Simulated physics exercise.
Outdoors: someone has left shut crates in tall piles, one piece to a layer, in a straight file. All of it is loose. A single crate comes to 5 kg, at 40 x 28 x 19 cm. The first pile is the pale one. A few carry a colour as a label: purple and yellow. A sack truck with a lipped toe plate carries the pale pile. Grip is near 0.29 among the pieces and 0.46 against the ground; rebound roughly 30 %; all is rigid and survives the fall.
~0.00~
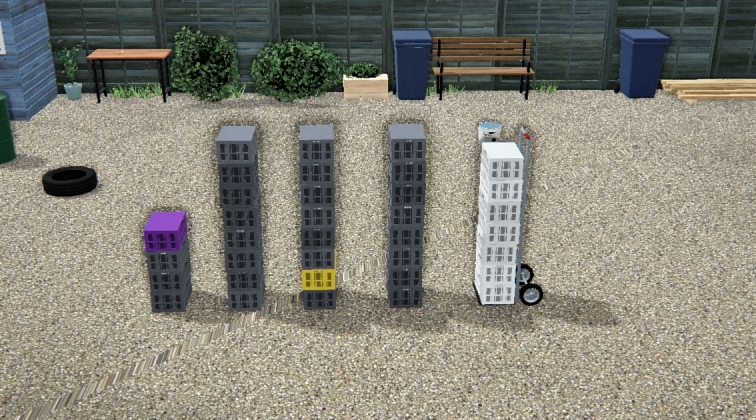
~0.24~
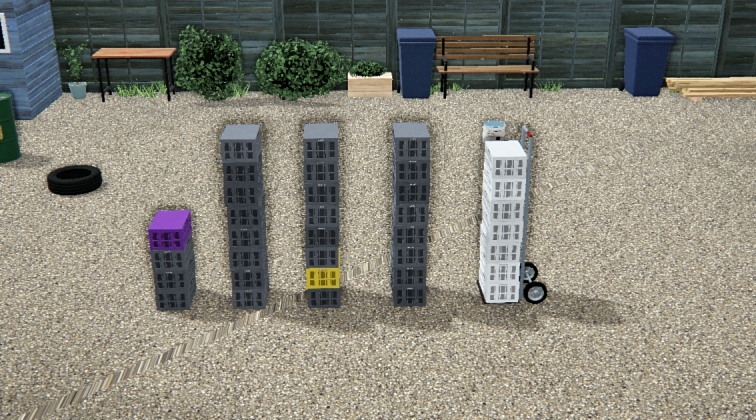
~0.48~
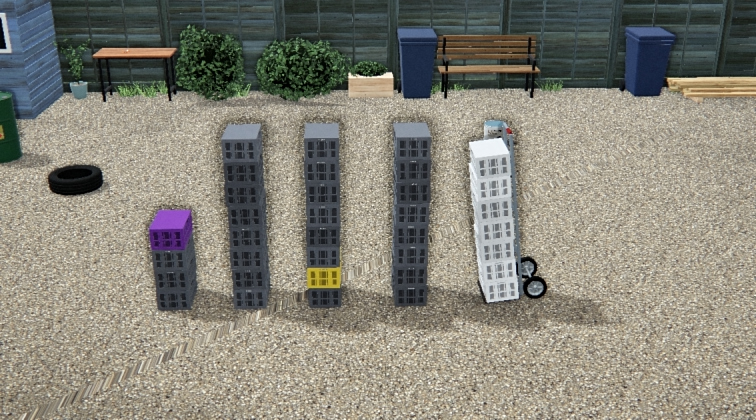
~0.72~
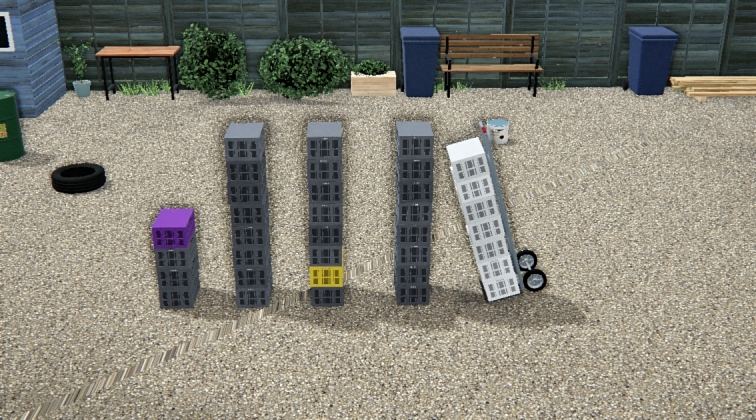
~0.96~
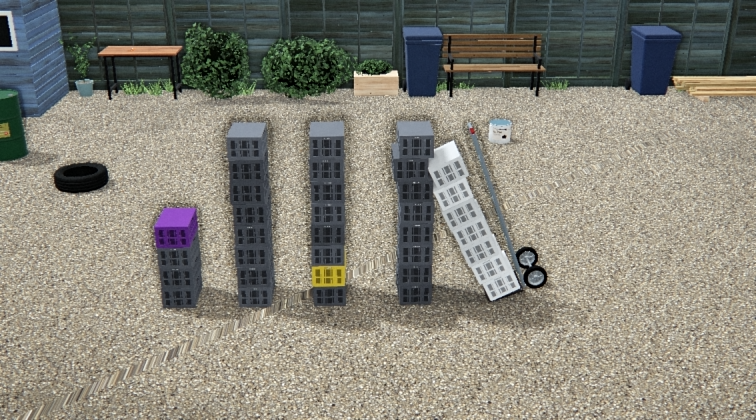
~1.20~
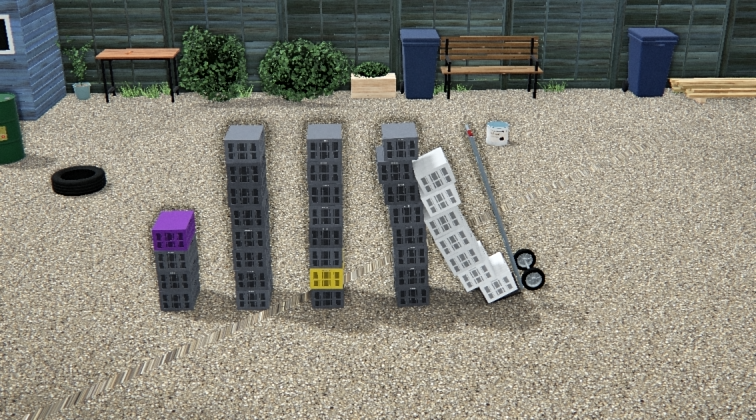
In this clip, a sack truck tilts left with a tall stack of white crates, which leans away from its frame and presses against the neighbouring grey stack, pushing its upper crates left as the white stack bends near its base.
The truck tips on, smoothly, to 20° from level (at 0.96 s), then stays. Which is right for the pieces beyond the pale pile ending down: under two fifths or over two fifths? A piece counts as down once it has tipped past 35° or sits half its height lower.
The part is more than two fifths.
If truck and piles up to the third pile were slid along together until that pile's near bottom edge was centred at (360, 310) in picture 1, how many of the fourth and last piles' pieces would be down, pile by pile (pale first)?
In that case fourth 6, last 3.
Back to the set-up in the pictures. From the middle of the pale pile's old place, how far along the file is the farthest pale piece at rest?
Some 130 cm.
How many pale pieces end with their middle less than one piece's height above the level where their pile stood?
3 pale pieces.
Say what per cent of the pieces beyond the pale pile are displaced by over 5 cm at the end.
It is 95 per cent.
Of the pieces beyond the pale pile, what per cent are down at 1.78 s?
By then 0 per cent.
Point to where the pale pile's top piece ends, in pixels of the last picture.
Near (358, 242).
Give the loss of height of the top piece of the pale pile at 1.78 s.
About 30 cm.
By 1.78 s, 7 of the pale pile down; none of the 28 other crates down, 14 disturbed.
By 2.38 s, 6 of the pale pile down; 11 of the 28 other crates down; yellow crate tilted 30°.
By 3.12 s, 6 of the pale pile down; 26 of the 28 other crates down; purple crate tilted 62°, 48 cm lower; yellow crate tilted 53°, 12 cm lower.
When it is over (4.9 s), 6 of the pale pile down; 26 of the 28 other crates down; purple crate upside down; yellow crate tilted 53°, 12 cm lower. That is 93 per cent. In pixels of the last frame, middles, purple crate near (31, 288), yellow crate near (294, 281).
